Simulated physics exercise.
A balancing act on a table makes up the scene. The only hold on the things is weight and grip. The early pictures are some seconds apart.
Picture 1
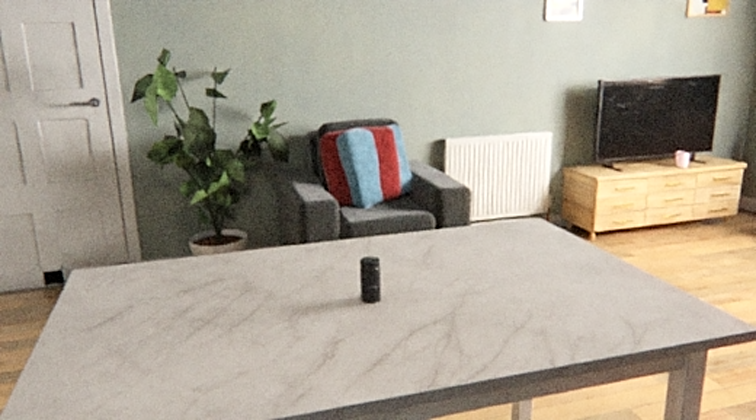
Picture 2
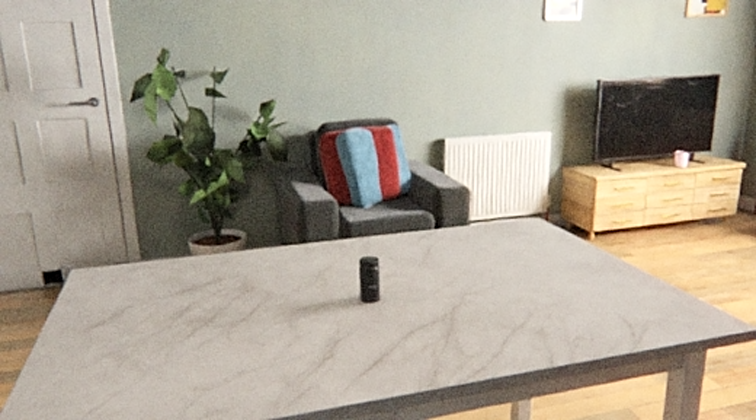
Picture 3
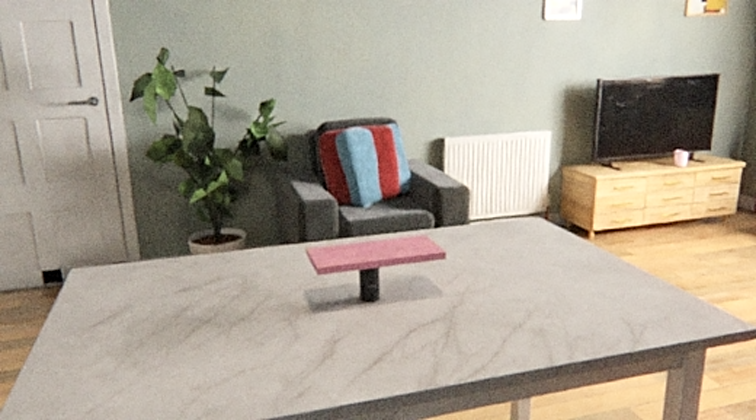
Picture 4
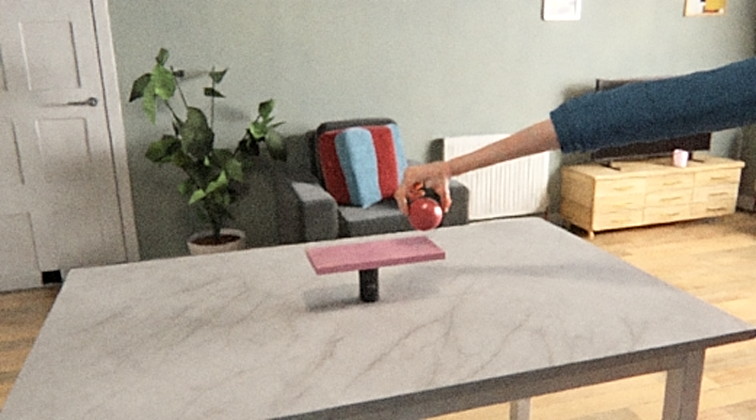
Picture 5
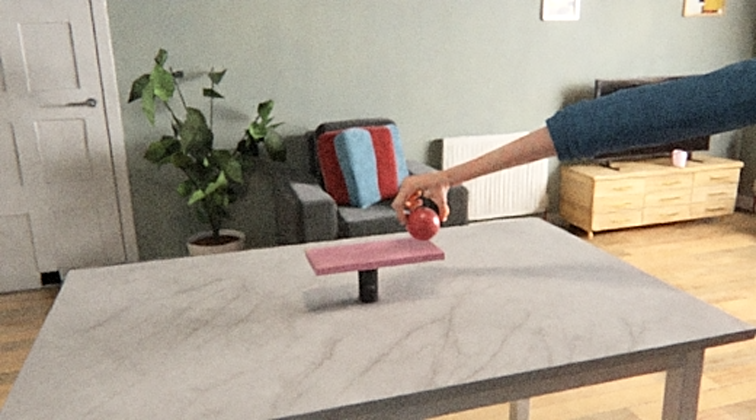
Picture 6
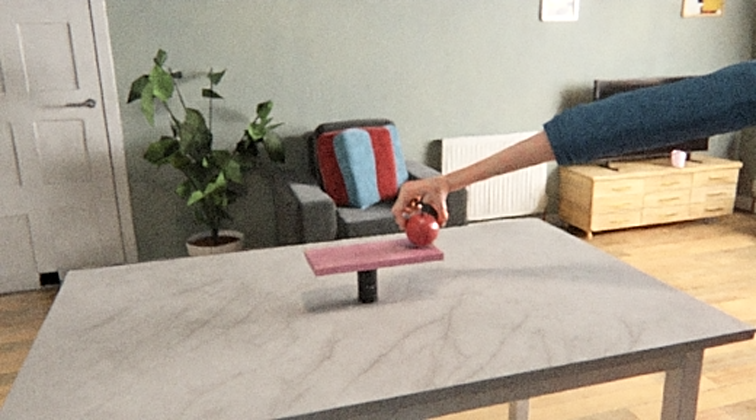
On a table, a pink board appears atop a black shaker, and a hand lowers a red apple onto its right side.
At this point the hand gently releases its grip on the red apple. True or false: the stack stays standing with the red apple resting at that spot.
False.
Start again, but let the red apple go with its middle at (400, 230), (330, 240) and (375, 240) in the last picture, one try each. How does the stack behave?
Case 1: Collapse; case 2: Stable; case 3: Stable.
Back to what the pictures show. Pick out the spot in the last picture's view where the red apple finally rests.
Somewhere around (449, 273) in the last picture.
Then, 0.30 s past the last view, red apple now fallen; pink board rocked 36° from its first pose.
Then, 0.40 s past the last view, pink board rocked 47° from its first pose.
Then, 0.70 s past the last view, pink board rocked 38° from its first pose.
Finally, fallen, red apple; down or leaning hard in the stack, pink board; black shaker still in place. Final places as the last picture's camera would see them, red apple near (449, 273). The stack loses its balance.
